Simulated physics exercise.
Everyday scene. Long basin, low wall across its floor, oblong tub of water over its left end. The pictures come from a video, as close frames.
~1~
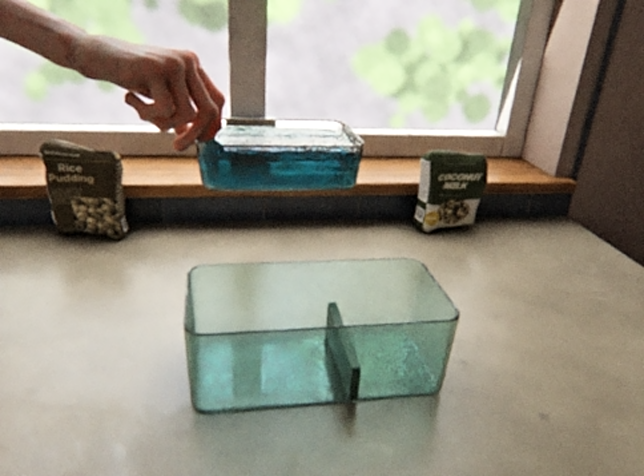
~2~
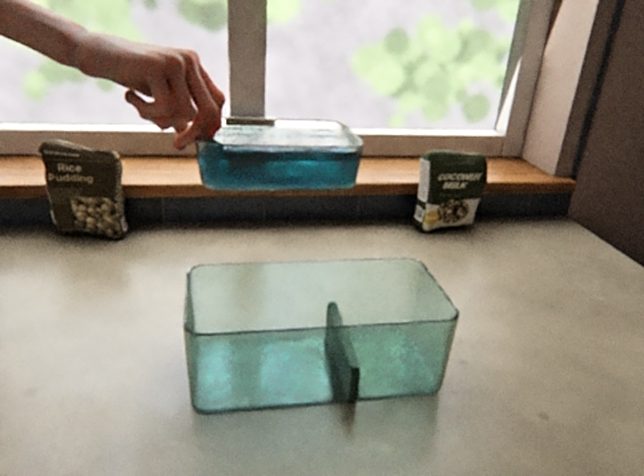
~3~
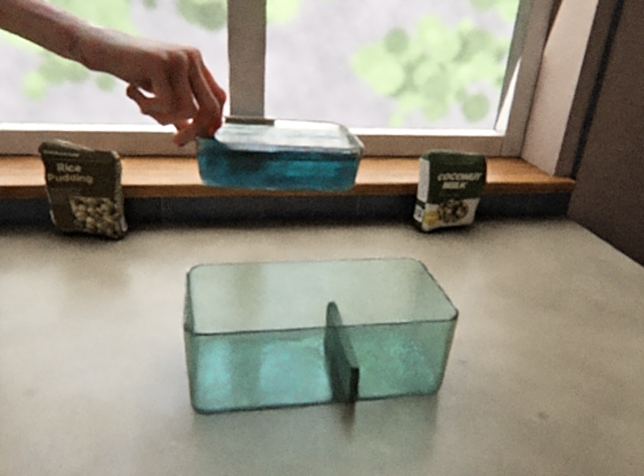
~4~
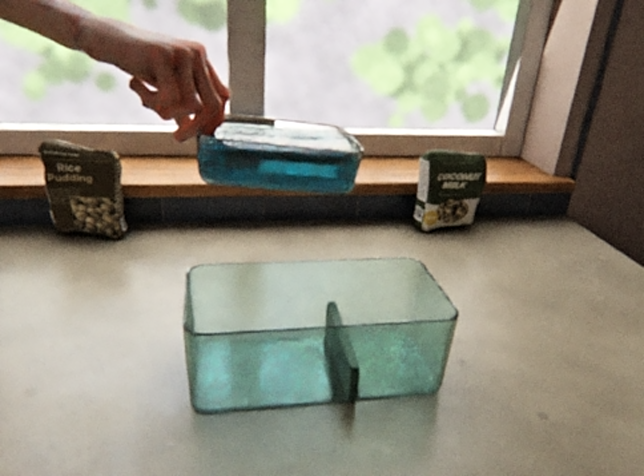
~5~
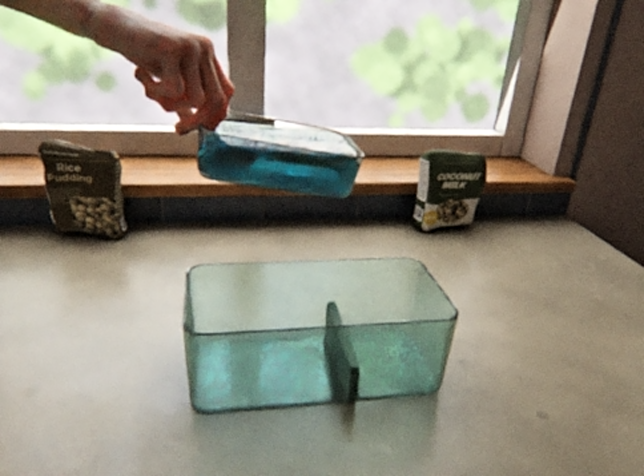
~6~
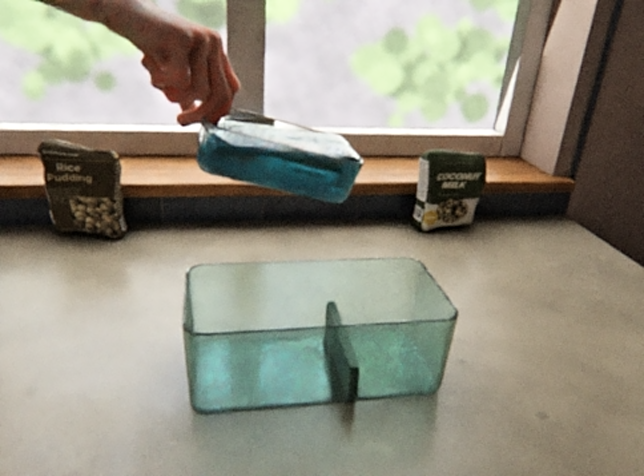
A hand tilts a small tub of blue liquid rightward above a divided clear green basin.
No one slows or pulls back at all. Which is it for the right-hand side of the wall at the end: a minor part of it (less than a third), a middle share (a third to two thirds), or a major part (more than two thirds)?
It holds a major part.
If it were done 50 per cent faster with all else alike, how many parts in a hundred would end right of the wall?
I'd put it at some 65 percent.
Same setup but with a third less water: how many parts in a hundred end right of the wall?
The share comes to some 75 parts in a hundred.
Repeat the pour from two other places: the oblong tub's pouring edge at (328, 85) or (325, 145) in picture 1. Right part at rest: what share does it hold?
About 70 per cent, then about 70 per cent.
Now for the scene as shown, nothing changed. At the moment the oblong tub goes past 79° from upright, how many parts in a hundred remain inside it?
10 per cent, approximately.
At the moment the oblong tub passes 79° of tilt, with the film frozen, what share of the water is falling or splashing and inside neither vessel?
Estimated: 60 per cent or thereabouts.
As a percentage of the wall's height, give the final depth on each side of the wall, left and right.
10 % left, 60 % right.
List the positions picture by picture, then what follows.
In the first picture, it leans 0°; its right rim is at (354, 134); the water meets the walls at (200, 137) and (350, 139); the long basin's rim runs from (187, 299) to (439, 287); the wall's top is at (343, 333).
In the second picture, it leans 1°; its right rim is at (353, 135); the water meets the walls at (200, 137) and (348, 139).
In the third picture, it leans 2°; its right rim is at (353, 137); the water meets the walls at (201, 135) and (349, 140).
In the fourth picture, it leans 5°; its right rim is at (353, 141); the water meets the walls at (201, 133) and (350, 141).
In the fifth picture, it leans 9°; its right rim is at (353, 146); the water meets the walls at (202, 132) and (351, 143).
In the sixth picture, it leans 14°; its right rim is at (353, 153); the water meets the walls at (203, 131) and (351, 148); 1 per cent is over the edge.
A moment on, the oblong tub is tipped on its side and 9 per cent is still to pour, 0 is left of the wall and 32 right of it.
Next, the oblong tub is tipped right over and 0 per cent is still to pour, 11 is left of the wall and 78 right of it.
Then the oblong tub is tipped right over and 0 per cent is still to pour, 14 is left of the wall and 77 right of it.
Later the oblong tub is tipped right over and 0 per cent is still to pour, 14 is left of the wall and 77 right of it.
Finally, 14 per cent lies left of the wall, 77 right of it and 9 outside.
